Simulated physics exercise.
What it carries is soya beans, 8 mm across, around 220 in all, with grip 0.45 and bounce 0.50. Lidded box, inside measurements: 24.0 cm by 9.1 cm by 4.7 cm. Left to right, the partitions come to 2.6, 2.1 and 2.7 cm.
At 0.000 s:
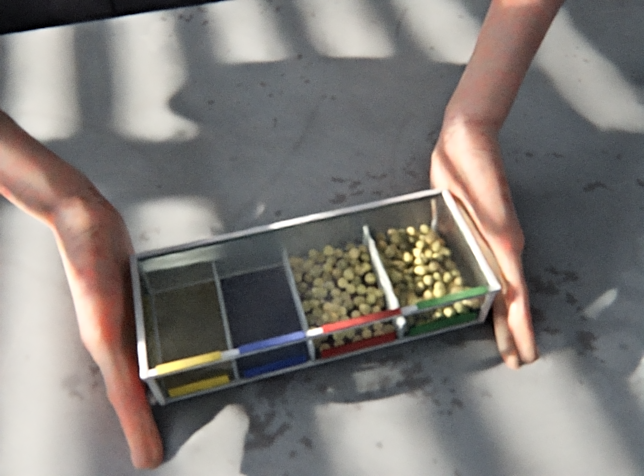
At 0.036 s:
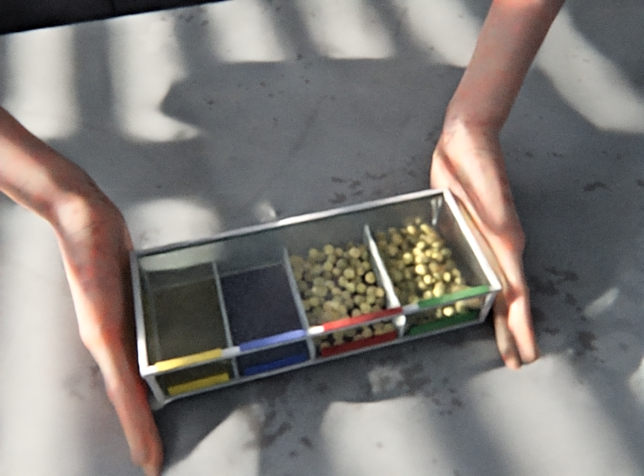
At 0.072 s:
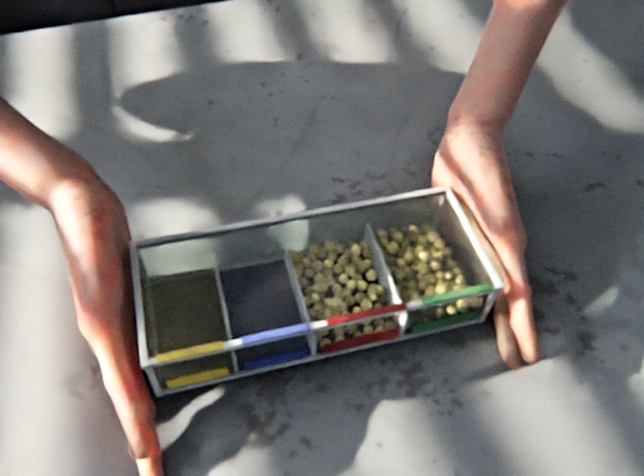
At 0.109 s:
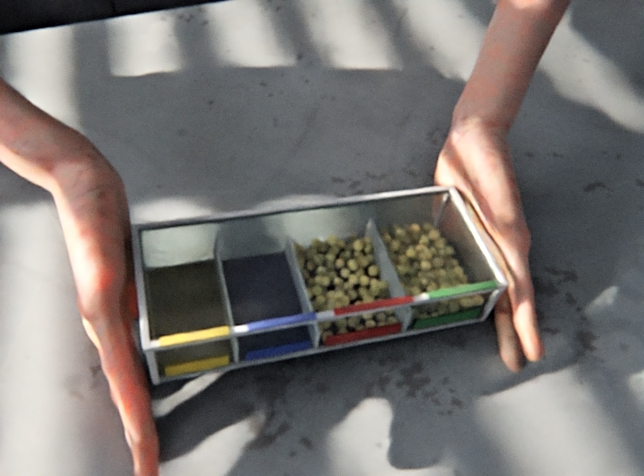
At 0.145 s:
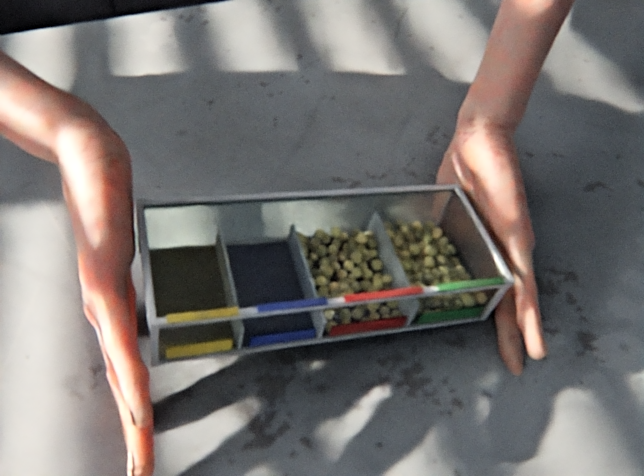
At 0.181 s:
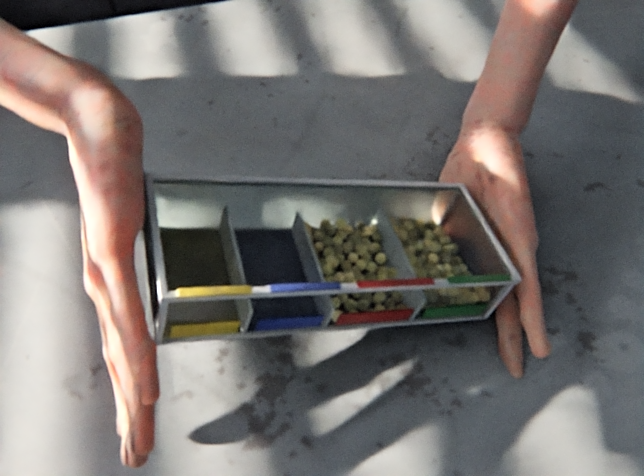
A clear, lidded box is held between two hands above a grey surface streaked with light and shadow, seen from above at an angle. Its four compartments are marked yellow, blue, red and green from left to right, with pale beans in the red and green ones. The hands tilt the box gradually, then faster, its front edge rising and its back dipping, while the view stays still.
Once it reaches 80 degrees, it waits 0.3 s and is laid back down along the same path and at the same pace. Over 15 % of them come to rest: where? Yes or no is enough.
Red compartment, yes; blue compartment, no; green compartment, yes; yellow compartment, no.
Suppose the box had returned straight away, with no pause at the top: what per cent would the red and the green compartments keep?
Final amounts would be red 25% and green 75%.
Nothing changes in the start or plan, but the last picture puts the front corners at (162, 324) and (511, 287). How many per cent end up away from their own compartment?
Estimate: Near 10 %.
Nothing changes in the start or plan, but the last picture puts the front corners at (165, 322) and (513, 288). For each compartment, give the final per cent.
Red 30 %; blue 0 %; green 70 %; yellow 0 %.
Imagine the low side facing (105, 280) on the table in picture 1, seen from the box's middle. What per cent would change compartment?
Some 55 per cent.
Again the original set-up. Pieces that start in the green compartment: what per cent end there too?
Some 100 percent.
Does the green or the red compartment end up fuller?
It's the green one that holds more.
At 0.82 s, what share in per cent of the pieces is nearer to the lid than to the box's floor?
About 20 %.
After 0.82 s, tilt 80 degrees; red 30 %, green 70 %.
After 1.24 s, tilt 45 degrees; red 25 %, green 75 %.
After 1.74 s, tilt 0 degrees; red 25 %, green 75 %.
At rest (2.1 s), red 30 %, blue 0 %, green 75 %, yellow 0 %.
